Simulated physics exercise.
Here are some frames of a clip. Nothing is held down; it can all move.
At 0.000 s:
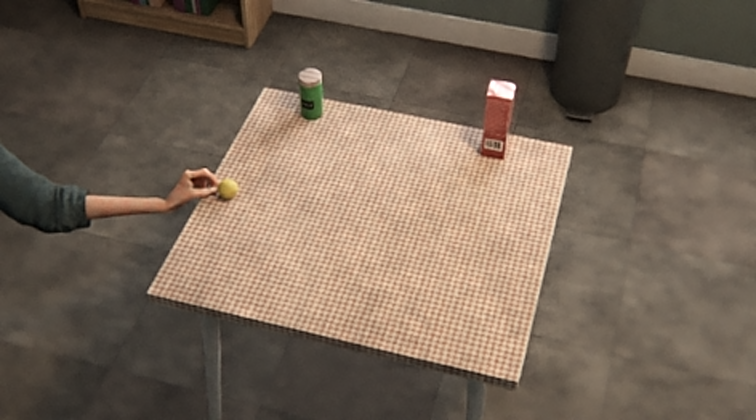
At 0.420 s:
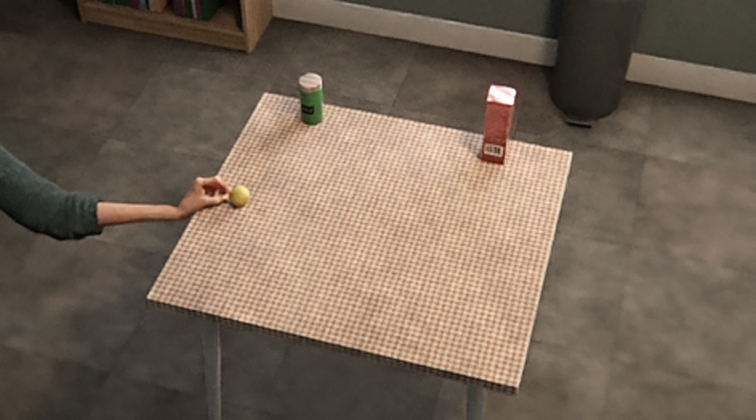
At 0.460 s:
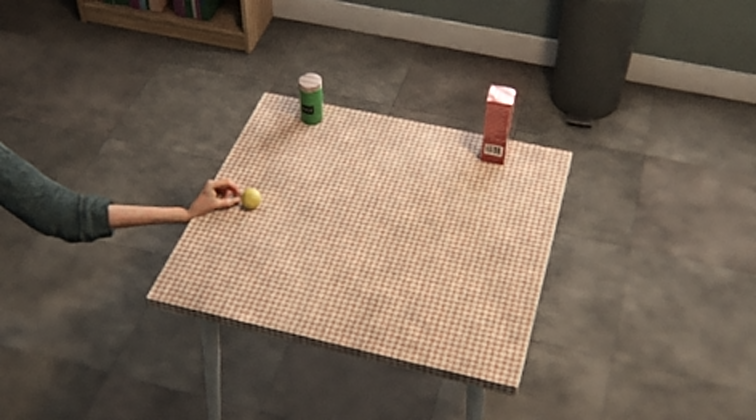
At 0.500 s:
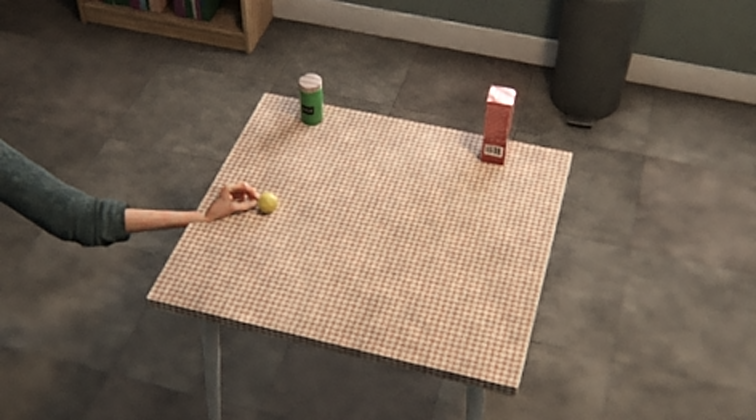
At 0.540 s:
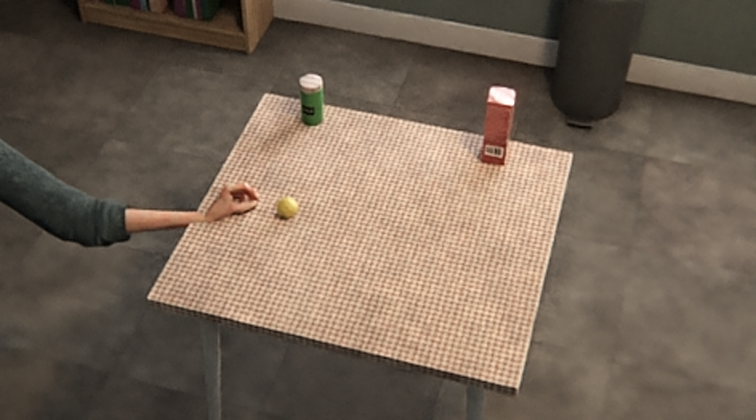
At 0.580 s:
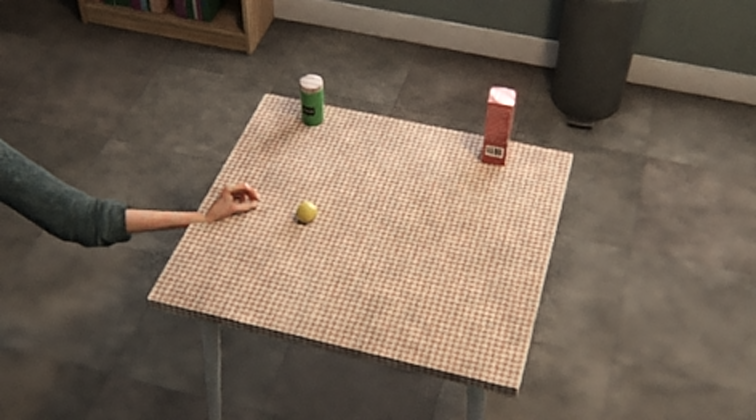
A hand reached in from the left and pushed a yellow lemon across a checkered table, then let go as it rolled on to the right, while a green container and a red carton stayed put.
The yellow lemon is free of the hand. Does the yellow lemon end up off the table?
Yes.
After 0.88 s, yellow lemon rolled well along near (449, 243).
After 1.18 s, yellow lemon now off the table.
After 1.48 s, things are still on the move.
By the end (1.7 s), off the table, yellow lemon.
